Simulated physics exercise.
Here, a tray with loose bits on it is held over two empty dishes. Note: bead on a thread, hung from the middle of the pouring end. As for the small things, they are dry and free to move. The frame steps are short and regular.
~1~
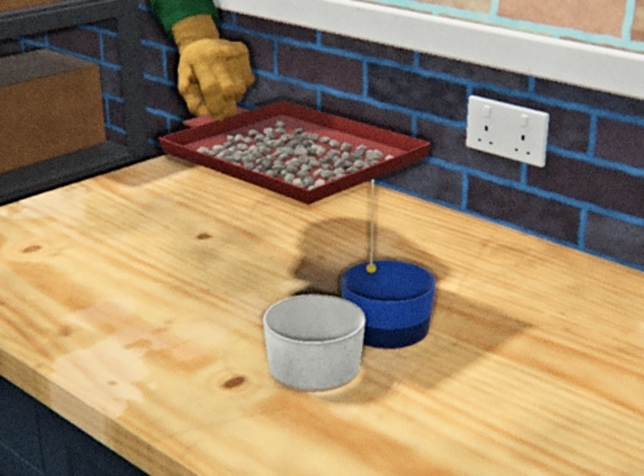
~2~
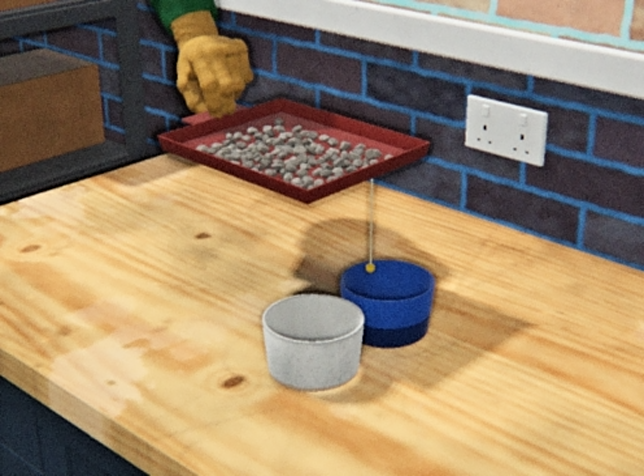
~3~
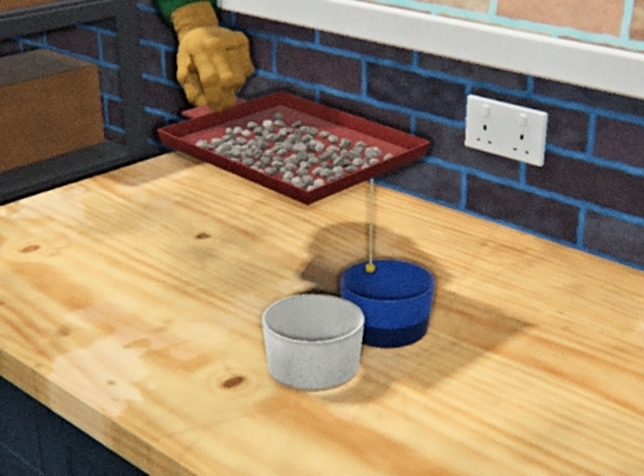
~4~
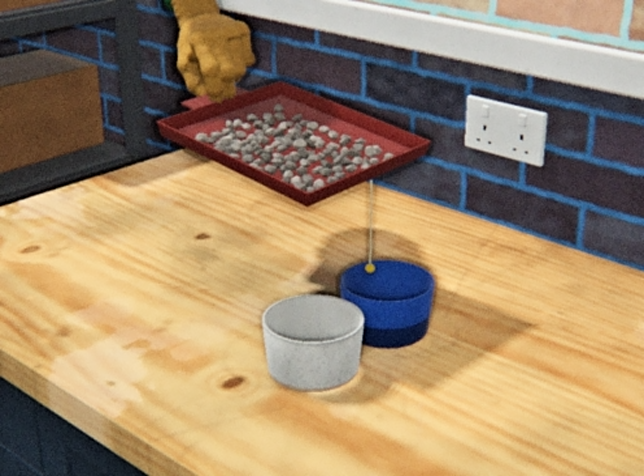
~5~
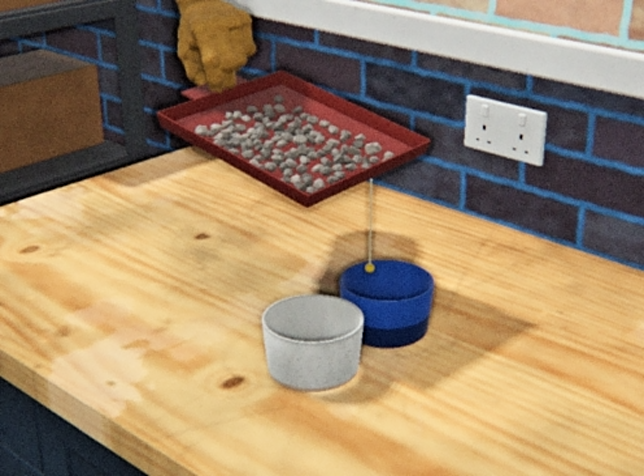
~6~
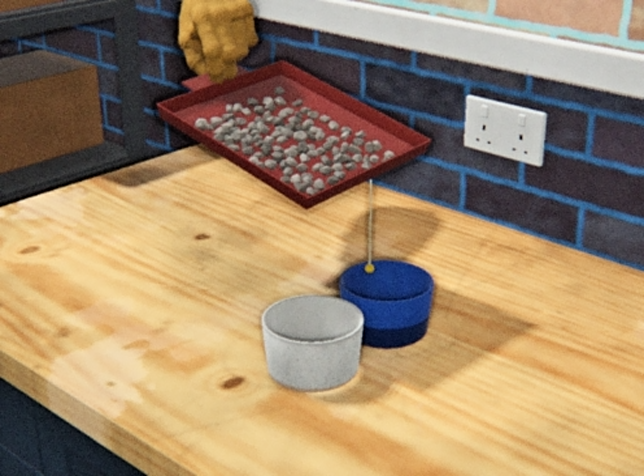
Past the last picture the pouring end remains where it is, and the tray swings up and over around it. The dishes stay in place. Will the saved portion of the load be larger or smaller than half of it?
Majority caught.
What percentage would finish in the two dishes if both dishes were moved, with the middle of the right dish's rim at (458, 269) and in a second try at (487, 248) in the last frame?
Roughly 50% first, roughly 10% second.
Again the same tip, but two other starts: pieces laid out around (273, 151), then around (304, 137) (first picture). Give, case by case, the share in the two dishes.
About 70 %, then about 60 %.
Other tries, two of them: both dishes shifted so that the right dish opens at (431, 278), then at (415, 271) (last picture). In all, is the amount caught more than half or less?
With the first shift the pair saves beyond half; with the second, beyond half.
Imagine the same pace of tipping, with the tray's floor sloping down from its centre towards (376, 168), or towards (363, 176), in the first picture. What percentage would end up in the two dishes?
Lab note: Case 1 near 40 %, case 2 near 50 %.
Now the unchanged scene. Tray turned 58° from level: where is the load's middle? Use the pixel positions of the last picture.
The middle of the load sits near (331, 160).
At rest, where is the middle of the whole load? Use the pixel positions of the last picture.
The centre ends up roughly at (336, 358).
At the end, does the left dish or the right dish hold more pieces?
Fuller: The left-hand dish.
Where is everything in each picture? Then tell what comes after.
Corners of the pouring end near (309, 189) and (426, 143), level; middle of the load near (282, 157), bits of gravel; left dish near (351, 356); right dish near (424, 315); bead on its thread near (371, 268), in the first frame.
Corners of the pouring end near (308, 188) and (425, 142), level; middle of the load near (281, 156), in the second frame.
Corners of the pouring end near (308, 190) and (426, 142), tipped barely, lowest at the left corner; middle of the load near (281, 153), in the third frame.
Corners of the pouring end near (308, 192) and (426, 141), tipped a little, lowest at the left corner; middle of the load near (281, 149), in the fourth frame.
Corners of the pouring end near (308, 193) and (426, 140), tipped a little, lowest at the left corner; middle of the load near (281, 144), in the fifth frame.
Corners of the pouring end near (308, 195) and (427, 140), tipped a little, lowest at the left corner; middle of the load near (281, 140); left dish near (350, 356); right dish near (422, 315), in the sixth frame.
Shortly afterwards, tray tipped steeply; the whole lot on the tray.
Next, tray tipped right over; near a quarter on the tray; near a third in the left dish; only a few in the right dish; a little outside both; near a quarter in the air.
Some moments later, tray tipped past a quarter turn; near two thirds in the left dish; near a quarter in the right dish; near a quarter outside both.
In the end, tray tipped past a quarter turn; near two thirds in the left dish; near a quarter in the right dish; near a quarter outside both.
